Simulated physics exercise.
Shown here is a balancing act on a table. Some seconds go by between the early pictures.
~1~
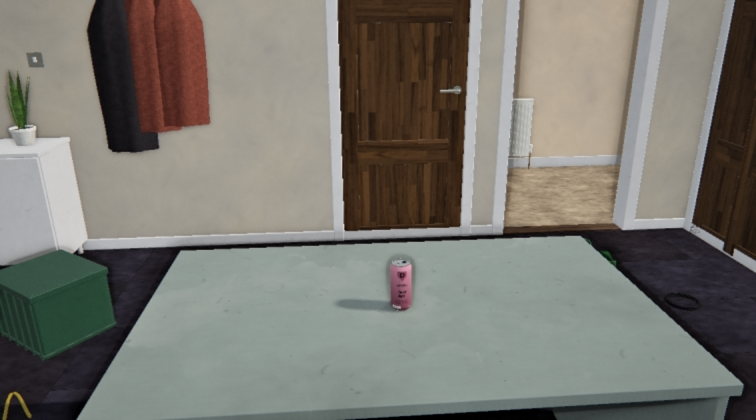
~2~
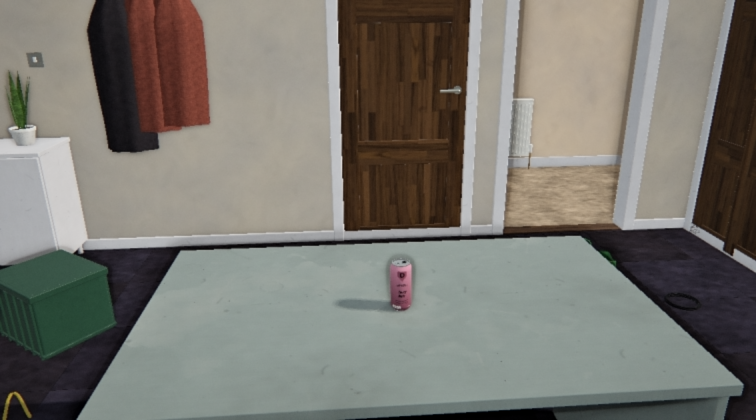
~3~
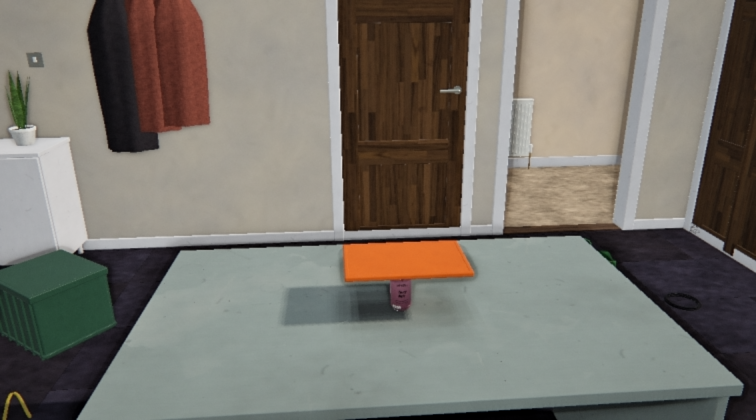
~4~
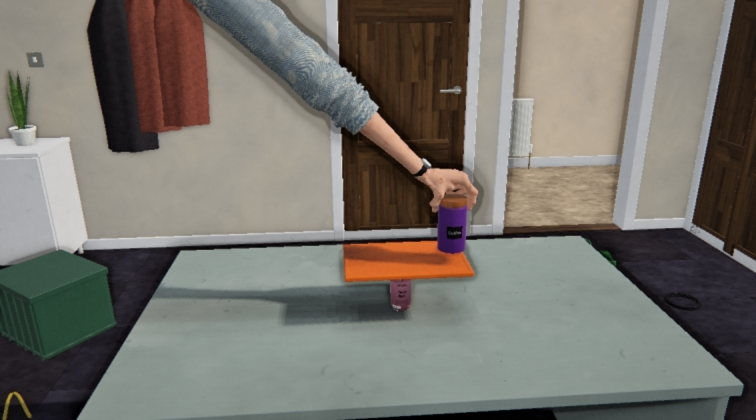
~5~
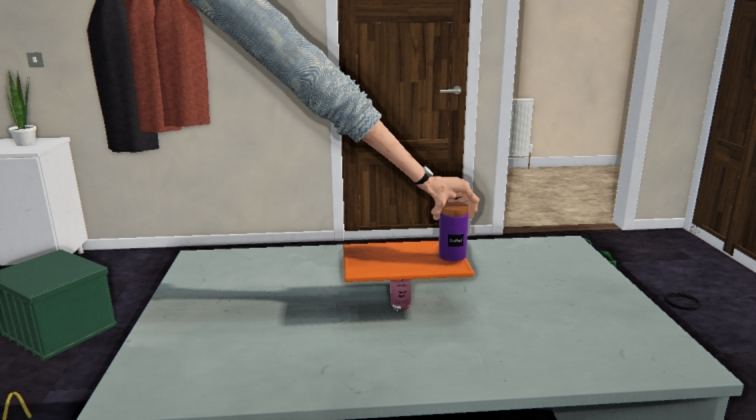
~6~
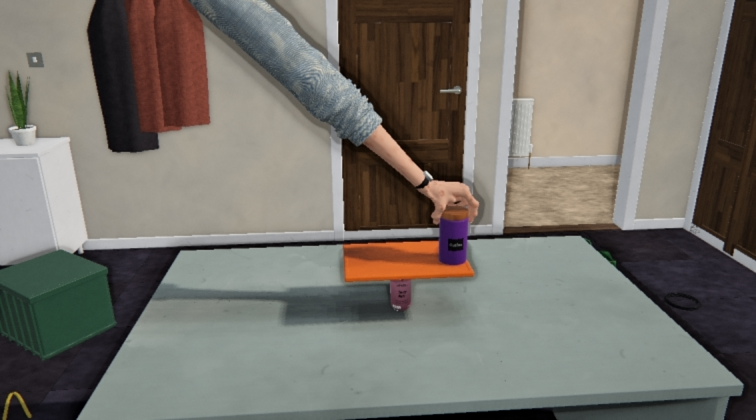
A hand lowering a purple jar onto the right end of an orange lid resting on a pink can, still gripping it.
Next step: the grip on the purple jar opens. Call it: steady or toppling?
Toppling.
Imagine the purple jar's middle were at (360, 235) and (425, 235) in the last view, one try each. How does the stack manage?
On the first try it falls down; on the second try it falls down.
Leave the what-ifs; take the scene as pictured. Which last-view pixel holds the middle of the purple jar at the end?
End position: Approximately (489, 301).
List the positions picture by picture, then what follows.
In the first picture, the last thing is not in view yet.
In the second picture, the last thing is not in view yet.
In the third picture, the last thing is not in view yet; orange lid (405, 260).
In the fourth picture, still above its spot; purple jar (452, 223); orange lid (405, 260).
In the fifth picture, still above its spot; purple jar (454, 231); orange lid (405, 260).
In the sixth picture, set down, still held; purple jar (453, 235); orange lid (405, 260).
Then, 0.40 s later than the last frame, purple jar now fallen; orange lid tilted by 63°.
Then, 0.80 s later than the last frame, orange lid now fallen; pink can tilted by 61°.
When it is over, fallen, purple jar, orange lid and pink can. End places, in pixels of the last picture, purple jar near (489, 300). The stack loses its balance.
